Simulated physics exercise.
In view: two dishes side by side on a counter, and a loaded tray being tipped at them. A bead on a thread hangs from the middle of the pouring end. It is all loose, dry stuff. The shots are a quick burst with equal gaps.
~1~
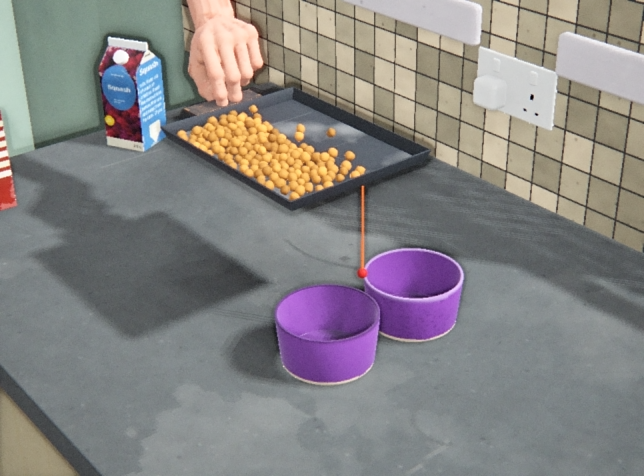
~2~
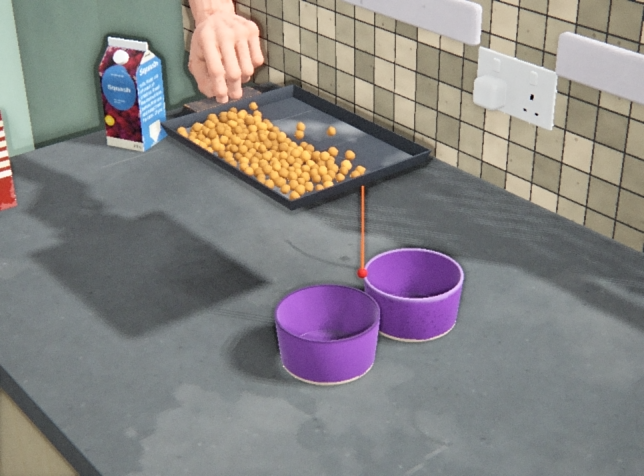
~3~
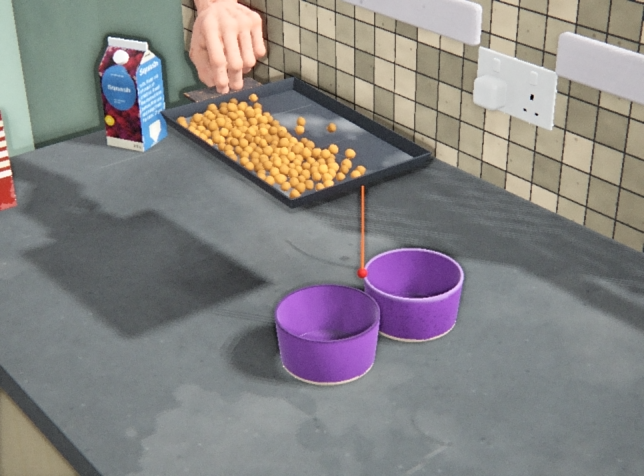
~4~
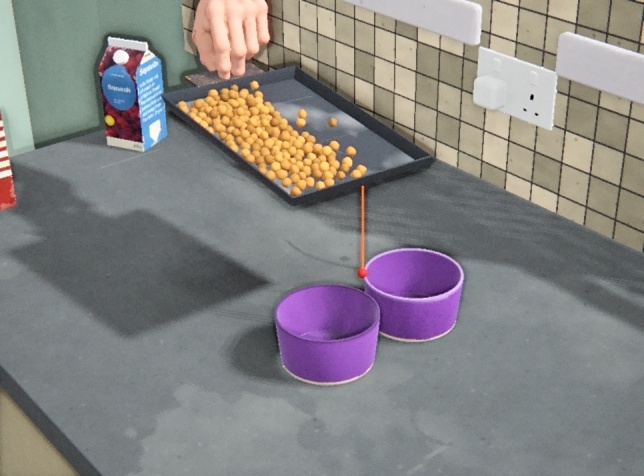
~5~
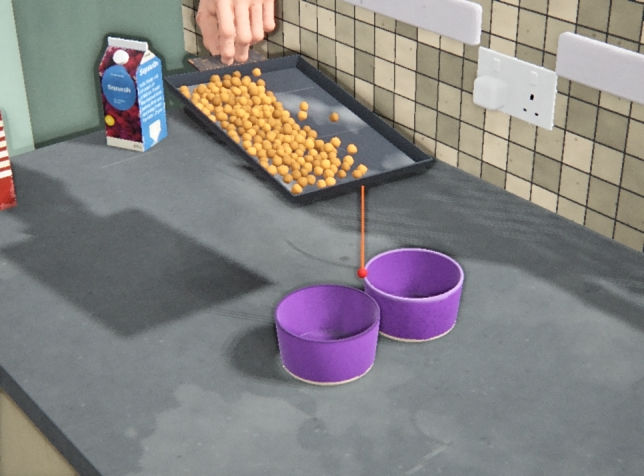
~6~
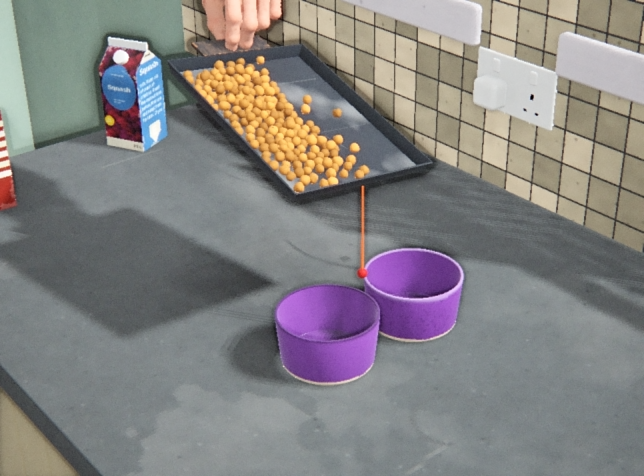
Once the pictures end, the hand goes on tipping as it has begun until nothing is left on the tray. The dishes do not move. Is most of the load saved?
They take the larger part between them.
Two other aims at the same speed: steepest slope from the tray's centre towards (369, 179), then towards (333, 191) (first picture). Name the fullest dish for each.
In turn: Right; the left-hand dish.
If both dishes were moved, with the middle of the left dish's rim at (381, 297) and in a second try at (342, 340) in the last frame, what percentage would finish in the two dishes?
Roughly 90 per cent, and 50 per cent.
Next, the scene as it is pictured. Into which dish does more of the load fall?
That is the right one.
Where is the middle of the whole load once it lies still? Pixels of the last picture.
Near (423, 313).
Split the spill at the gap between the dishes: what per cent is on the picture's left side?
Near 0 %.
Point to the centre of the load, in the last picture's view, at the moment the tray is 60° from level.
At about (381, 153).
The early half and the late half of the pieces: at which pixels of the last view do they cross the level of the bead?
Early half (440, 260), late half (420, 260).
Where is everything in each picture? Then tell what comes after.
Corners of the pouring end at (292, 198) and (424, 149), level; middle of the load at (262, 149), roasted chickpeas; left dish at (361, 354); right dish at (447, 312); bead on its thread at (362, 273), in the first picture.
Corners of the pouring end at (292, 197) and (424, 150), level; middle of the load at (262, 147), in the second picture.
Corners of the pouring end at (292, 196) and (424, 152), tipped barely, lowest at the right corner; middle of the load at (267, 139), in the third picture.
Corners of the pouring end at (294, 194) and (425, 154), tipped a little, lowest at the right corner; middle of the load at (263, 132), in the fourth picture.
Corners of the pouring end at (295, 191) and (425, 157), tipped a little, lowest at the right corner; middle of the load at (261, 123), in the fifth picture.
Corners of the pouring end at (297, 189) and (426, 160), tipped clearly, lowest at the right corner; middle of the load at (264, 115); left dish at (361, 354); right dish at (447, 312), in the sixth picture.
Soon after the last picture, tray tipped steeply; most on the tray; a stray few in the right dish; a stray few outside both; a small part in the air.
A little later, tray tipped right over; a small part on the tray; a stray few in the left dish; about half in the right dish; about a quarter outside both; about a quarter in the air.
Later still, tray tipped past a quarter turn; a stray few in the left dish; most in the right dish; about a quarter outside both.
At rest, tray tipped past a quarter turn; a stray few in the left dish; most in the right dish; about a quarter outside both.
